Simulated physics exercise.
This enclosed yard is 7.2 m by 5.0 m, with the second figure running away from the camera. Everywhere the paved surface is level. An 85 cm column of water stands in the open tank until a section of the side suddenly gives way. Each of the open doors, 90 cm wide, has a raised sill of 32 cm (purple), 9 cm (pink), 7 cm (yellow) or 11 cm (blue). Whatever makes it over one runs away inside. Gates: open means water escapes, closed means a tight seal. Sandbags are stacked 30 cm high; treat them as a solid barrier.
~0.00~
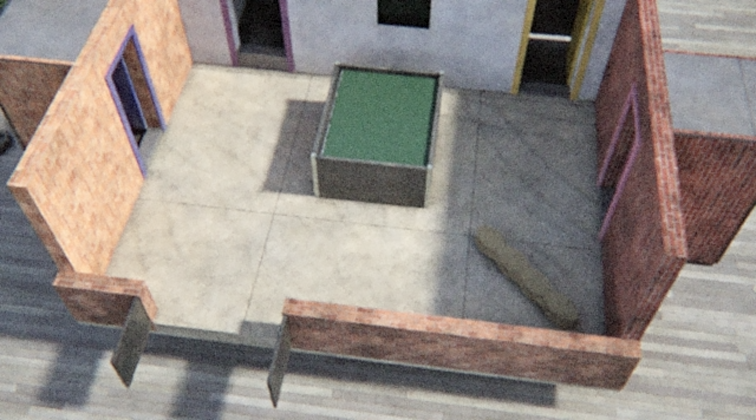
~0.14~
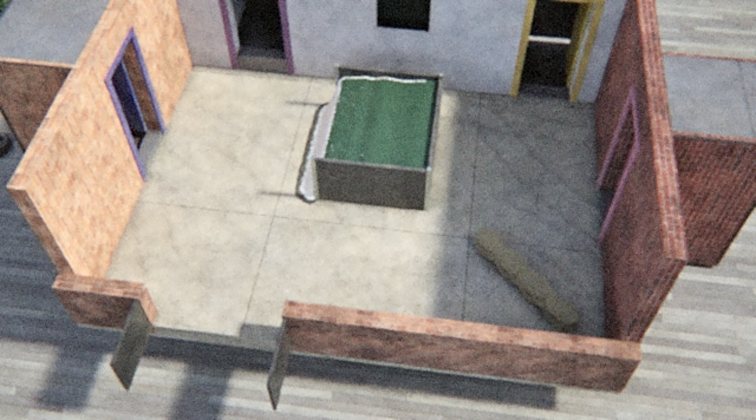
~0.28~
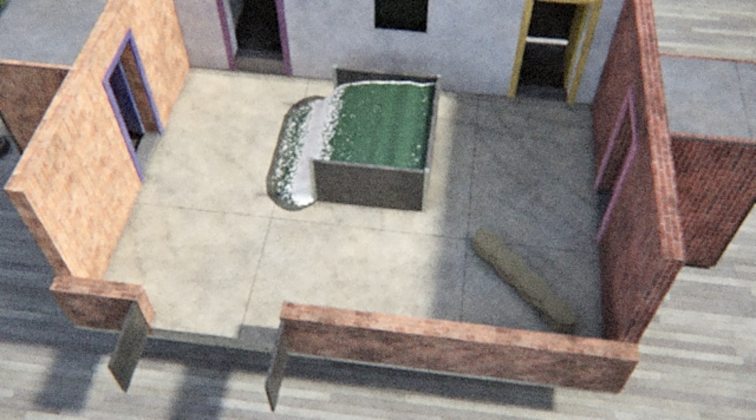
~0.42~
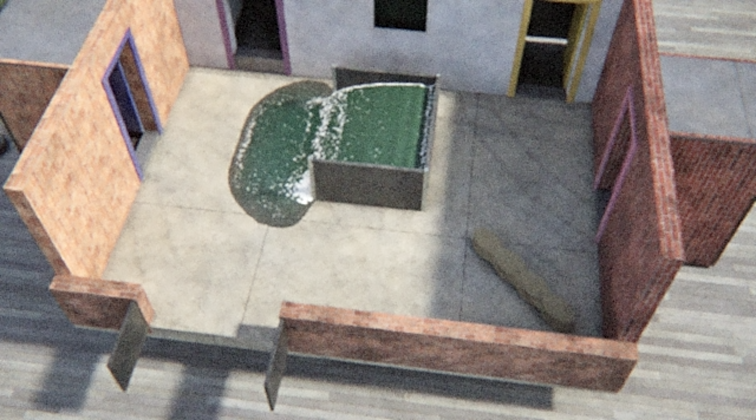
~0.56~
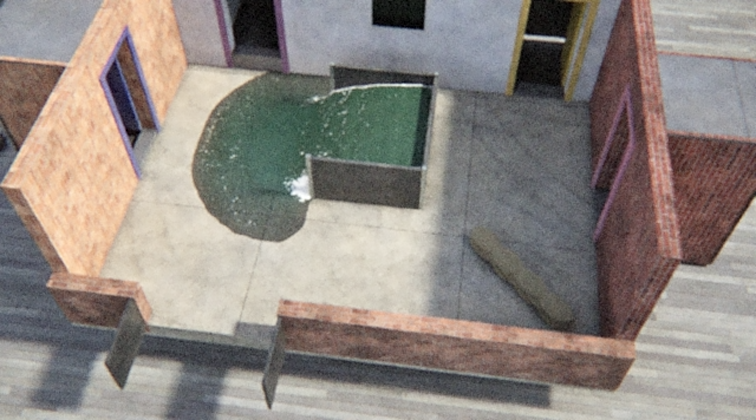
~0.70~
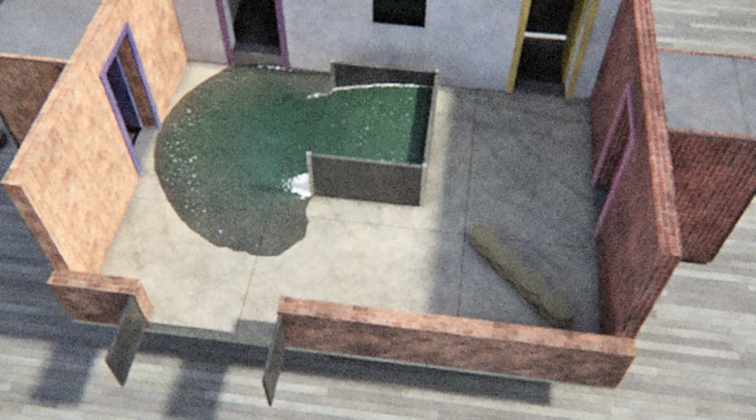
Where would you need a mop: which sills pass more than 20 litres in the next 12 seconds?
The purple door stops short of the limit. The pink door stops short of the limit. The yellow door stops short of the limit. The blue door overruns the limit.
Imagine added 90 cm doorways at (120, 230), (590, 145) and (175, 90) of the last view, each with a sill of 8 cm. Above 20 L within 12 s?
The first one exceeds it, the second one doesn't reach it, and the third one exceeds it.
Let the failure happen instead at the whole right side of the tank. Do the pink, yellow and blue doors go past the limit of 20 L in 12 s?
Then: Pink beyond it, yellow beyond it, blue short of it.
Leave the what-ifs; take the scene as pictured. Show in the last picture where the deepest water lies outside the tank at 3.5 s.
Position: About (89, 298).
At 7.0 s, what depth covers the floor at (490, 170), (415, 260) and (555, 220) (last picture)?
Around 1 cm, 2 cm and 2 cm.
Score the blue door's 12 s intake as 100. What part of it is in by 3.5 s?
Fraction in by then: Around 95 per cent.
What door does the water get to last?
Door: Pink.
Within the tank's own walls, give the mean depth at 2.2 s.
19 cm.
After 1.4 s water covers 35 % of the floor and is deepest (55 cm) near (187, 65); purple door 20 cm at the sill, 0 L in, pink door not reached, yellow door not reached, blue door 33 cm at the sill, 116 L in.
After 2.2 s water covers 35 % of the floor and is deepest (42 cm) near (94, 287); purple door 28 cm at the sill, 0 L in, pink door not reached, yellow door not reached, blue door 34 cm at the sill, 281 L in.
After 3.5 s water covers 50 % of the floor and is deepest (28 cm) near (89, 298); purple door 18 cm at the sill, 1 L in, pink door not reached, yellow door not reached, blue door 20 cm at the sill, 401 L in.
After 7.0 s water covers 80 % of the floor and is deepest (16 cm) near (593, 360); purple door 7 cm at the sill, 2 L in, pink door 3 cm at the sill, 0 L in, yellow door 4 cm at the sill, 0 L in, blue door 8 cm at the sill, 424 L in.
After 12.0 s water covers 95 % of the floor and is deepest (8 cm) near (458, 91); purple door 6 cm at the sill, 2 L in, pink door 6 cm at the sill, 0 L in, yellow door 5 cm at the sill, 0 L in, blue door 3 cm at the sill, 424 L in.
